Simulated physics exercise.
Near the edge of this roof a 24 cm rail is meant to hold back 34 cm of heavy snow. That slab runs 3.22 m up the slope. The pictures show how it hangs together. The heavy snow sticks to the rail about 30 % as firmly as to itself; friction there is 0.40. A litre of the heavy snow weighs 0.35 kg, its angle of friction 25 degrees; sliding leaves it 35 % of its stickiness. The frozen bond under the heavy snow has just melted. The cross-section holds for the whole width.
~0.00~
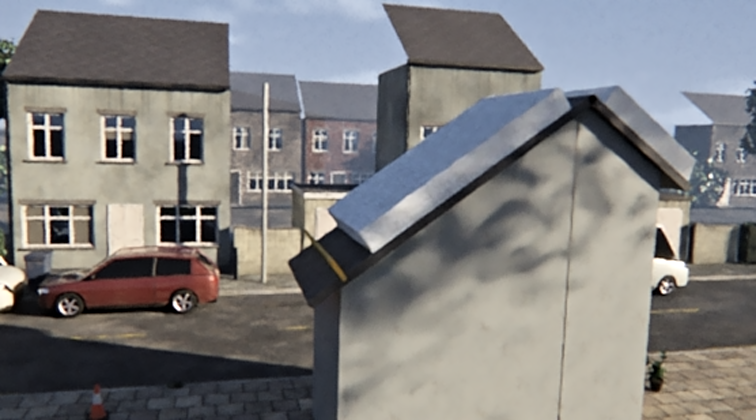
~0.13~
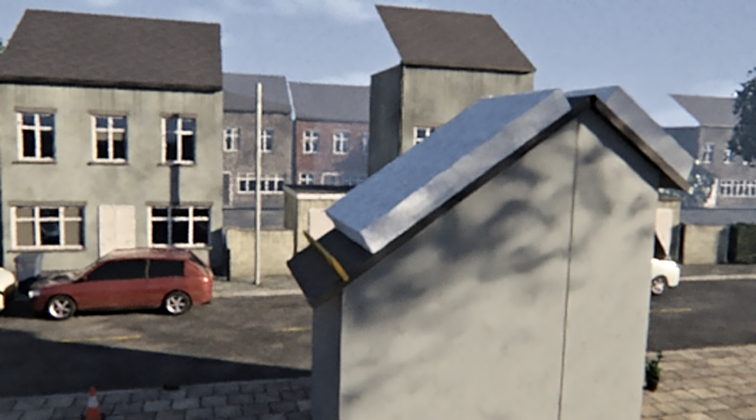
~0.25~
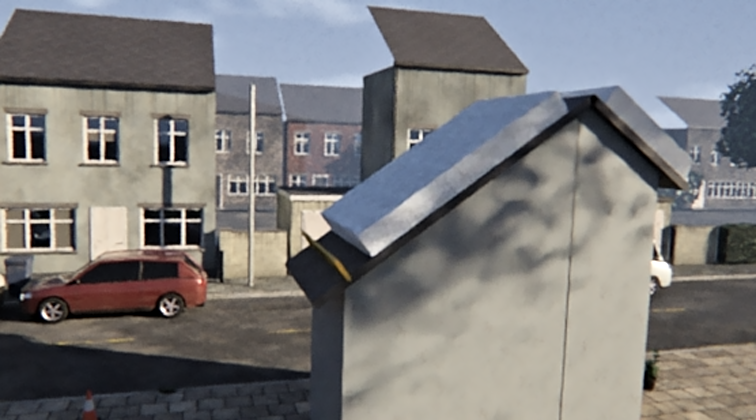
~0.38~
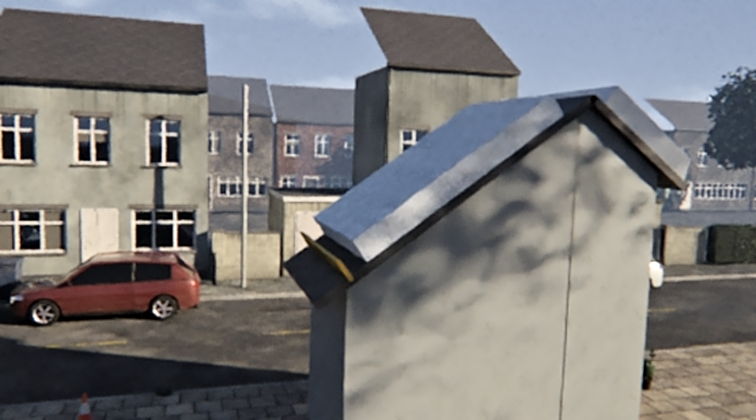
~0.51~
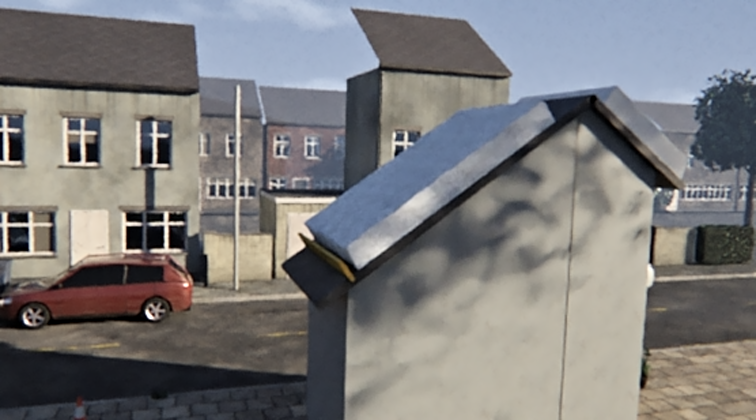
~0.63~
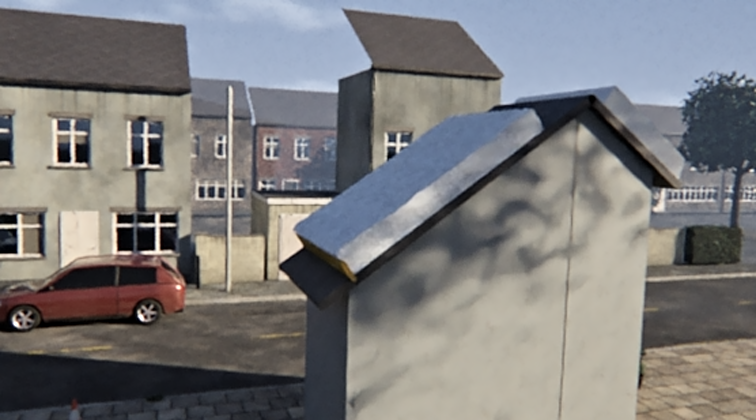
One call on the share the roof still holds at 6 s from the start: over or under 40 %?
It comes out over 40 %.
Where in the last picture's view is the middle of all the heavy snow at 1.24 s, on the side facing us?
At about (399, 221).
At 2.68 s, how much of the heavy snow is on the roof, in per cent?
About 75 %.
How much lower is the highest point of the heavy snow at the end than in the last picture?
Some 0.6 m.
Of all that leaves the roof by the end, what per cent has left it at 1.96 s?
Some 90 per cent.
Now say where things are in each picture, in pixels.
In the first picture, foremost bit of the heavy snow at (360, 235).
In the second picture, foremost bit of the heavy snow at (361, 236), its middle shifted 1.9 cm.
In the third picture, foremost bit of the heavy snow at (360, 238), its middle shifted 7.8 cm.
In the fourth picture, foremost bit of the heavy snow at (355, 243), its middle shifted 18 cm.
In the fifth picture, foremost bit of the heavy snow at (347, 251), its middle shifted 33 cm.
In the sixth picture, foremost bit of the heavy snow at (338, 254), its middle shifted 51 cm, 4 % of it past the rail, in one piece.
After 1.24 s, 92 % of the snow is on the roof.
After 1.96 s, 76 % of the snow is on the roof.
After 2.68 s, 74 % of the snow is on the roof.
After 3.40 s, 74 % of the snow is on the roof.
After 6.00 s, 74 % of the snow is on the roof.
